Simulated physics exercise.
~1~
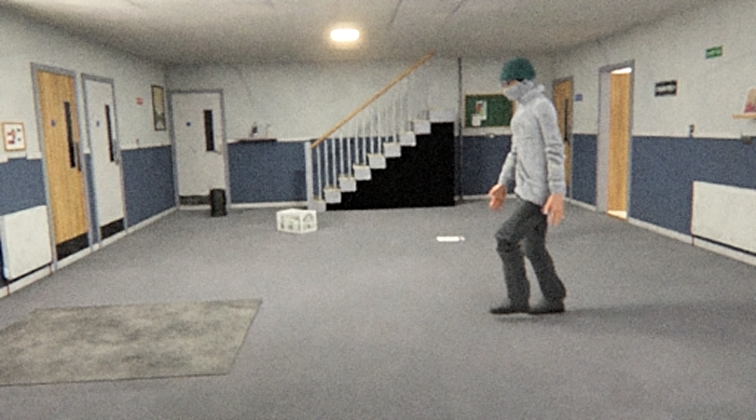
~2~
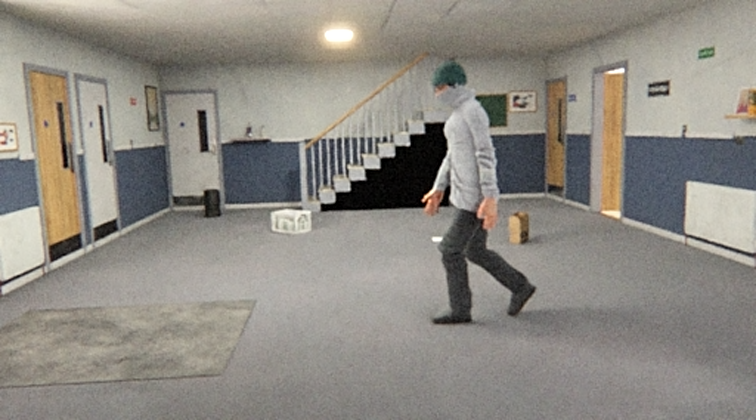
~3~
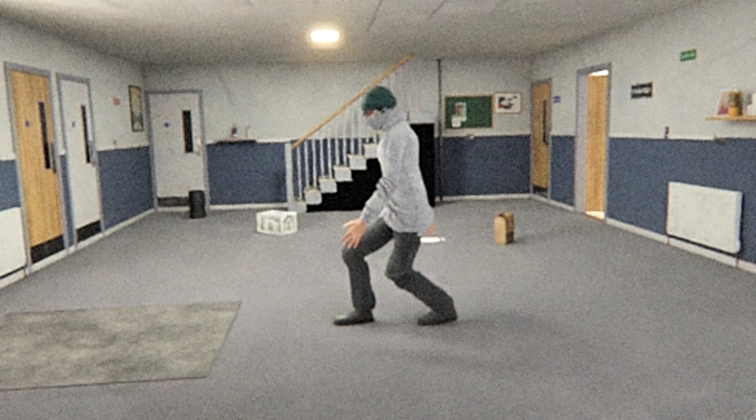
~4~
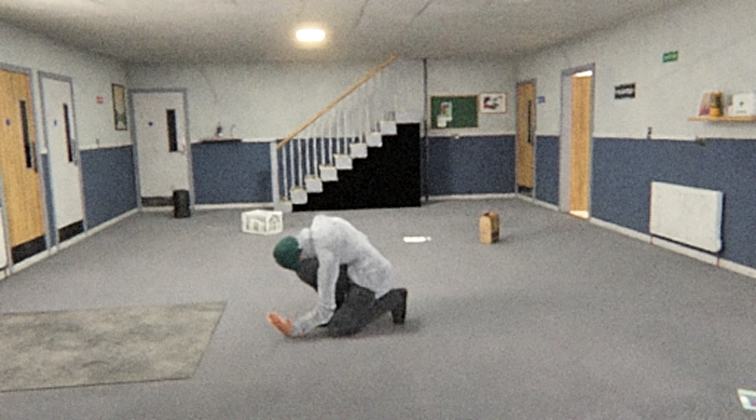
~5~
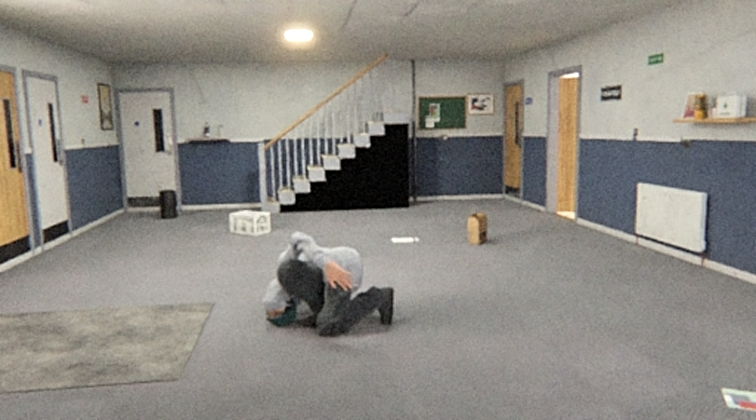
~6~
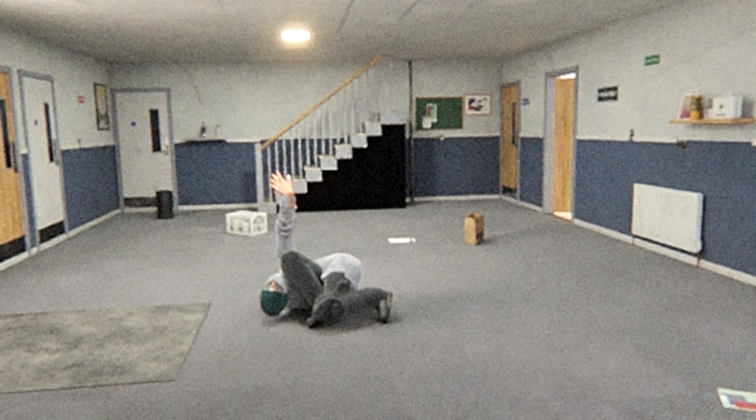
A person in a green hat walks left, crouches, and curls down short of the mat.
